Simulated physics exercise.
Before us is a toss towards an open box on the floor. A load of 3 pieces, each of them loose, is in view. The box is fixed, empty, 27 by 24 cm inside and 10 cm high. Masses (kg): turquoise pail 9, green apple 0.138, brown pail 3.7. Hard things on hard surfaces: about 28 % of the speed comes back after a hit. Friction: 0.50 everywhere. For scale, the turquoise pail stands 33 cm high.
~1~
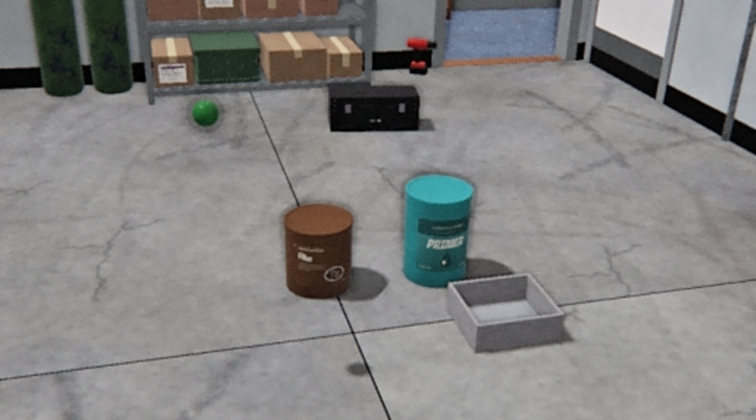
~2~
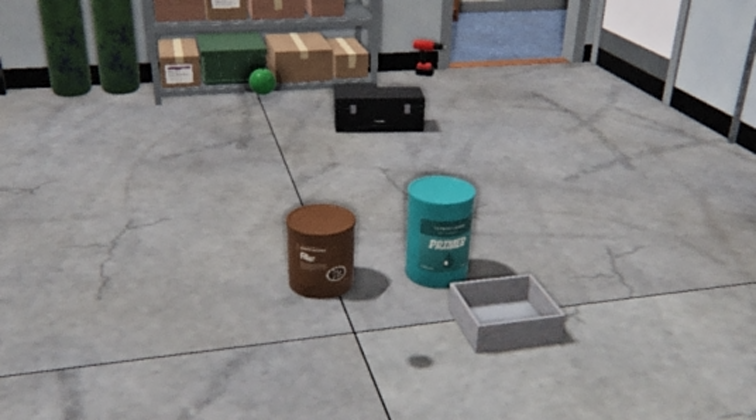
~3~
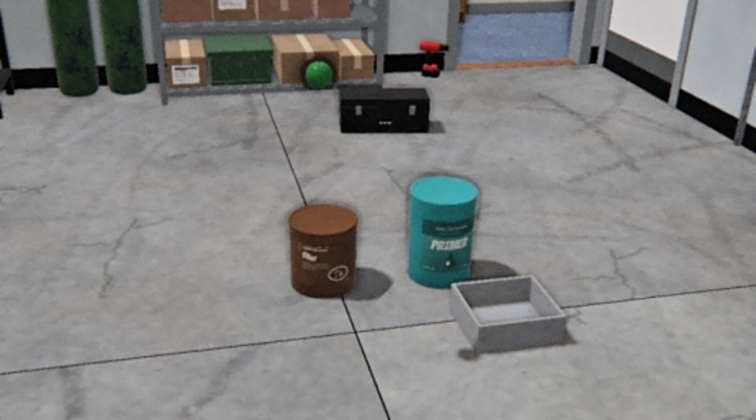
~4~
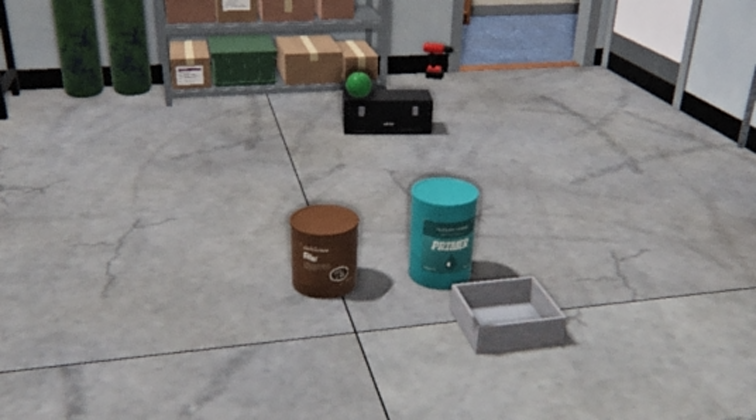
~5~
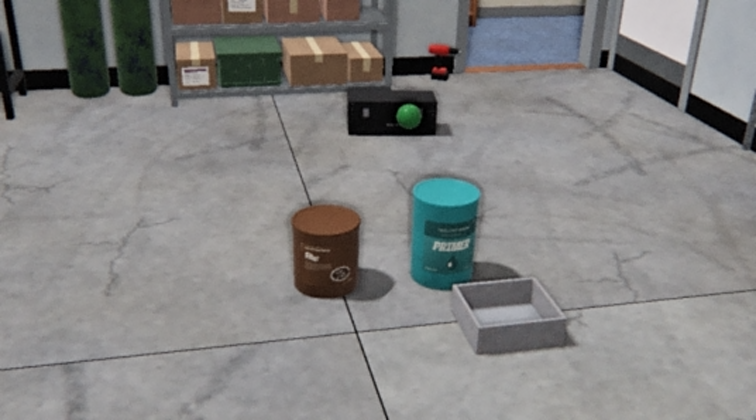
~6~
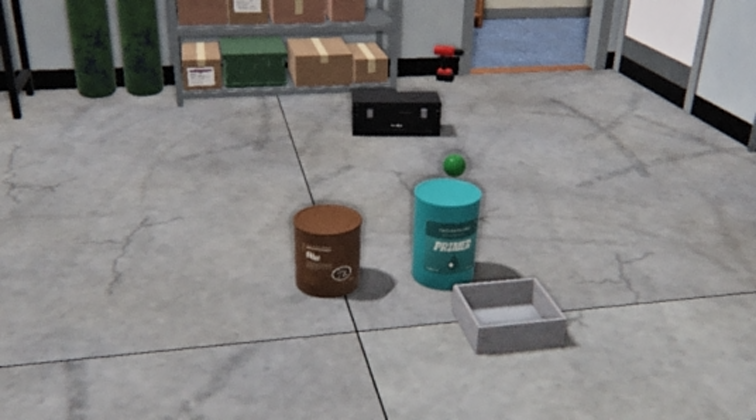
A green ball arcs rightward through the air above brown and turquoise containers, then drops lower.
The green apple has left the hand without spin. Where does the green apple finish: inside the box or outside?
The apple ends in the box.
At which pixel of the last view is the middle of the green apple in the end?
At about (492, 304).
Then, 0.20 s on from there, apple inside the box; green apple near (526, 294).
Then, 0.40 s on from there, 8 cm to go; green apple near (487, 267).
Then, 0.70 s on from there, apple inside the box; green apple near (478, 306).
In the end, apple inside the box; the bystanders under 10 cm from the start. At the end, from the last picture's camera, green apple near (492, 304).
